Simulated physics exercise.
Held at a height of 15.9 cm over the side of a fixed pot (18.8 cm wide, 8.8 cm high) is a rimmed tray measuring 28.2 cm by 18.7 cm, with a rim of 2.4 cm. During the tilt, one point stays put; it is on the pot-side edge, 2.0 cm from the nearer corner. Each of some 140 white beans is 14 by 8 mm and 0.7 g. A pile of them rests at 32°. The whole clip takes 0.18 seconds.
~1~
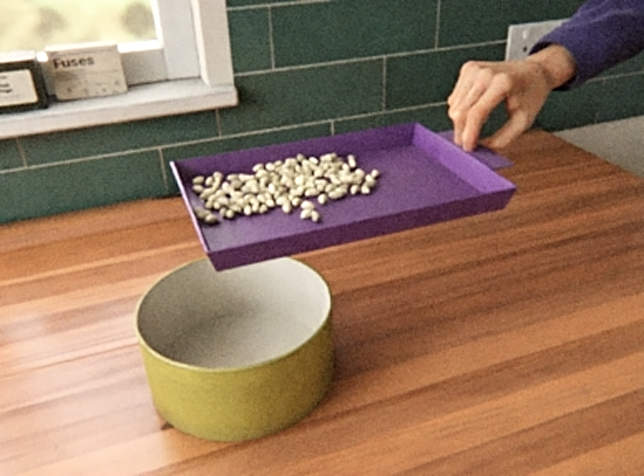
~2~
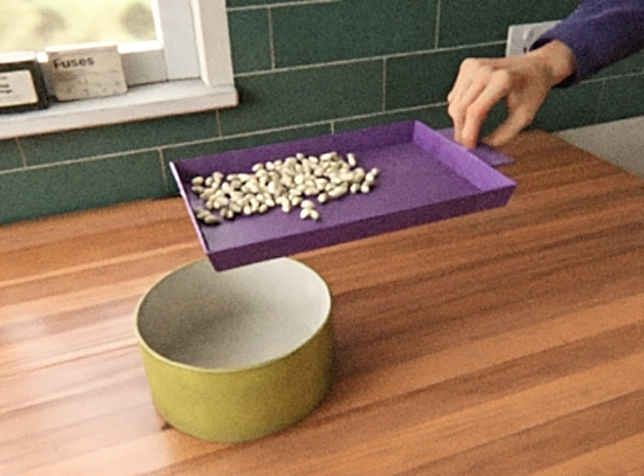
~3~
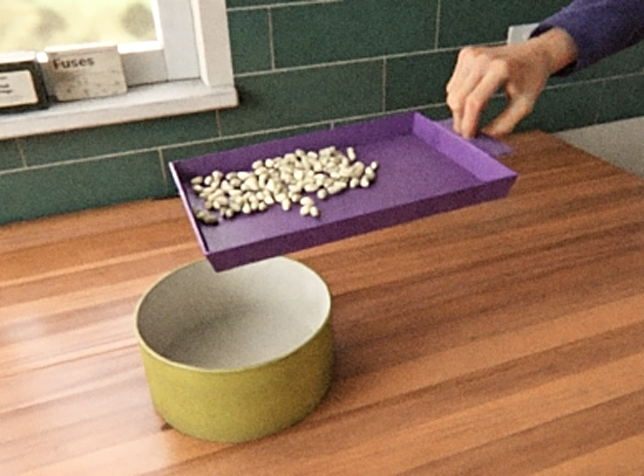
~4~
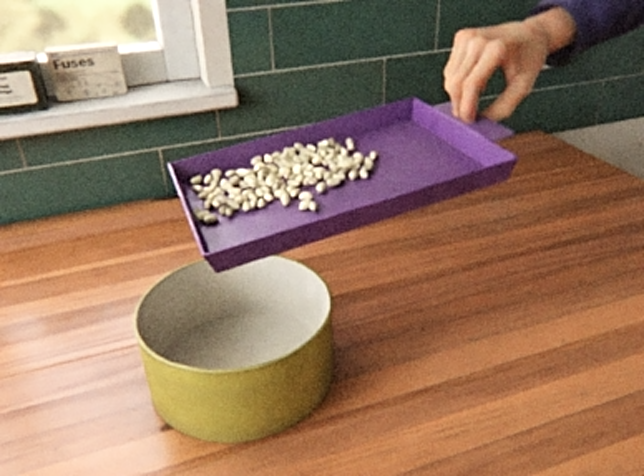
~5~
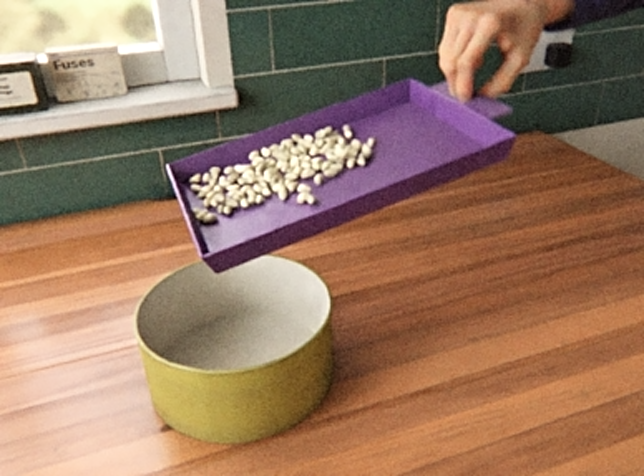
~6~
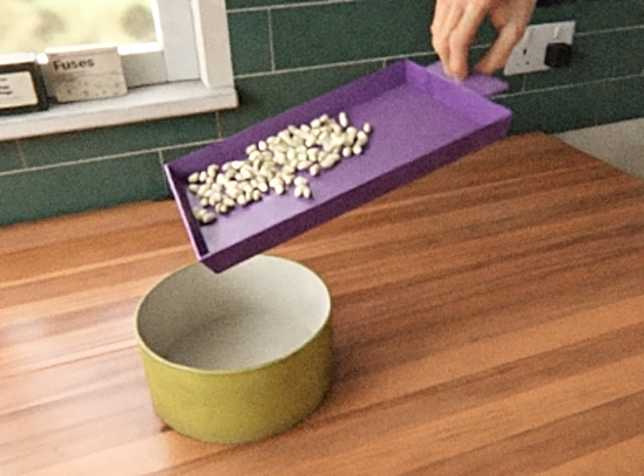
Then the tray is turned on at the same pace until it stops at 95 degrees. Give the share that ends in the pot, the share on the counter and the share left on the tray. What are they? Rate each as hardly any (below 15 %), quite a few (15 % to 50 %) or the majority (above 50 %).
I would put it this way: Pot: Quite a few, counter: The majority, tray: Hardly any.
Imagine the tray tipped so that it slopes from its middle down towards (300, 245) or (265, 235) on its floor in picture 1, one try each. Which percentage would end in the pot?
About 30 per cent on the first try and 35 per cent on the second.
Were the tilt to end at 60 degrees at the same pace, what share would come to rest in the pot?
Share in the pot: Around 10 %.
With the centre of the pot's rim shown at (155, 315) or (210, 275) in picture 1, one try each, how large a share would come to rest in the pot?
Try one: ~ 75 %; try two: ~ 65 %.
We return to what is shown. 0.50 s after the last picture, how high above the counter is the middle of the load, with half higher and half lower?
Roughly 16 centimetres, more or less.
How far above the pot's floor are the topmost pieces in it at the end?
Height: Approx. 1.0 cm.
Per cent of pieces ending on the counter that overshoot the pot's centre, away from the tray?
It comes to near 100 percent.
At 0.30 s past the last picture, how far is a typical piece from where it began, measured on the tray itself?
Roughly 6 cm.
Then, 0.30 s after the last picture, tilt 55 degrees; the tray holds 100 %, the pot 0 %.
Then, 0.50 s after the last picture, tilt 81 degrees; the tray holds 75 %, the pot 0 %.
Then, 0.82 s after the last picture, tilt 95 degrees; the tray holds 0 %, the pot 30 %.
In the end, pot 40 %, counter 60 %, tray 0 %.
